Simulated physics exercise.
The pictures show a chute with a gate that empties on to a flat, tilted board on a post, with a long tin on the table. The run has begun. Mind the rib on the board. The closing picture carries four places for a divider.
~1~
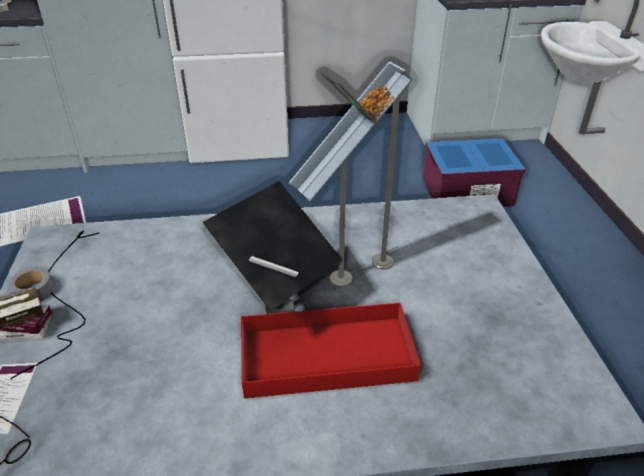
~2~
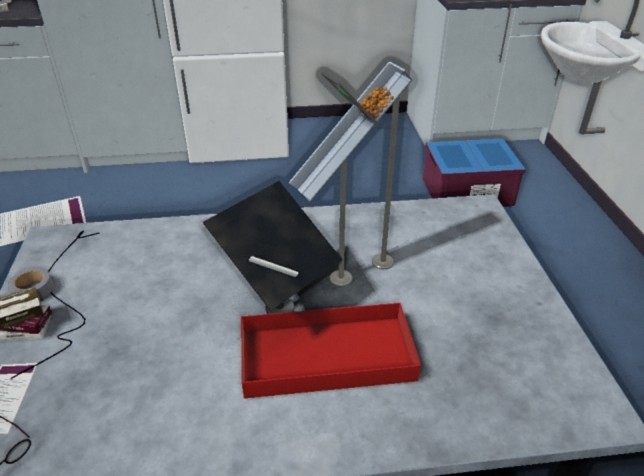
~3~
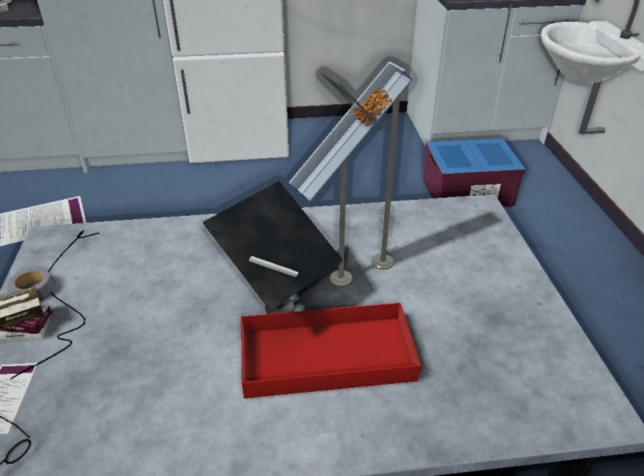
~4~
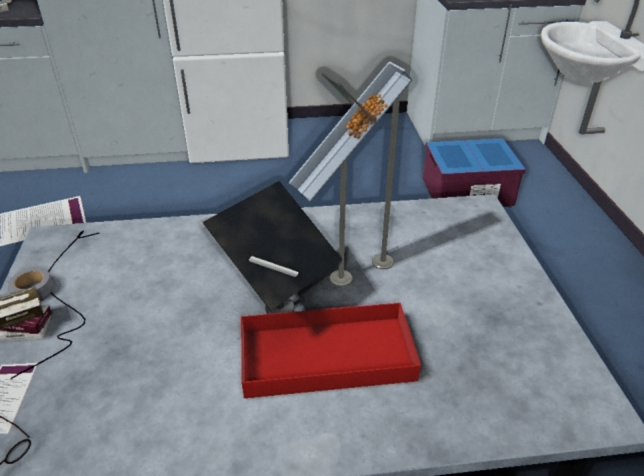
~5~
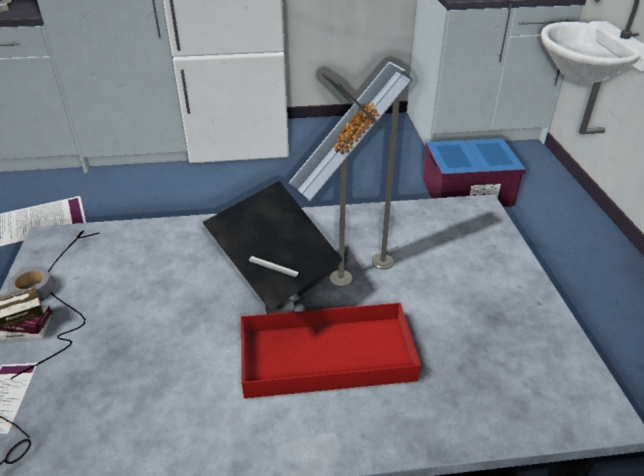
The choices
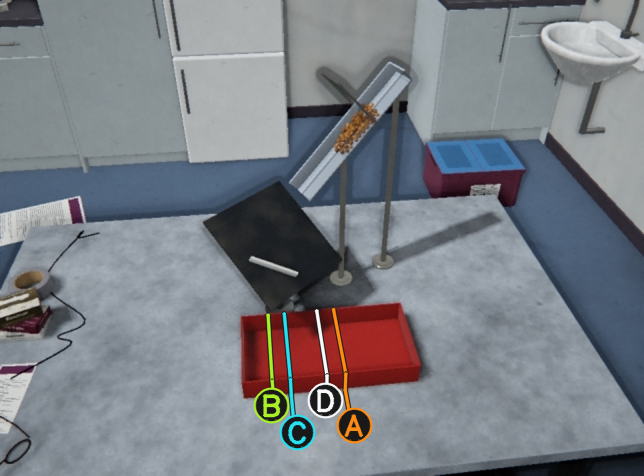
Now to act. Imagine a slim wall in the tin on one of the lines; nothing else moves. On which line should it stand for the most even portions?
A works best here.
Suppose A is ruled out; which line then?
D.
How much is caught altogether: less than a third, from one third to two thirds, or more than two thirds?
More than two thirds.
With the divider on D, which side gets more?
More lands on the right.
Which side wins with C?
The right side.
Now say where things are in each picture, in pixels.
In the first picture, load behind the gate near (375, 105), roasted chickpeas; lip of the chute near (304, 195), sloping fairly steeply.
In the second picture, middle of the board near (276, 241), tilted fairly steeply; middle of its low edge near (309, 284); of its high edge near (243, 200).
In the third picture, front corners of the tin near (242, 383) and (420, 365), empty; front of the load near (367, 124).
In the fourth picture, middle of the load near (363, 117); its front near (350, 133), close to a quarter of the way to the lip; rib from (252, 257) to (298, 273).
In the fifth picture, middle of the load near (358, 128); its front near (337, 150), close to half of the way to the lip.
On the marked copy, line A crosses the front rim at (345, 373); line B crosses the front rim at (272, 380); line C crosses the front rim at (290, 378); line D crosses the front rim at (326, 374).
For line A, of what is caught, close to a third on the left of the divider, close to two thirds on the right.
For line B, of what is caught, none at all on the left of the divider, the whole lot on the right.
For line C, of what is caught, only a few on the left of the divider, all but a few on the right.
For line D, of what is caught, a small share on the left of the divider, the bulk on the right.
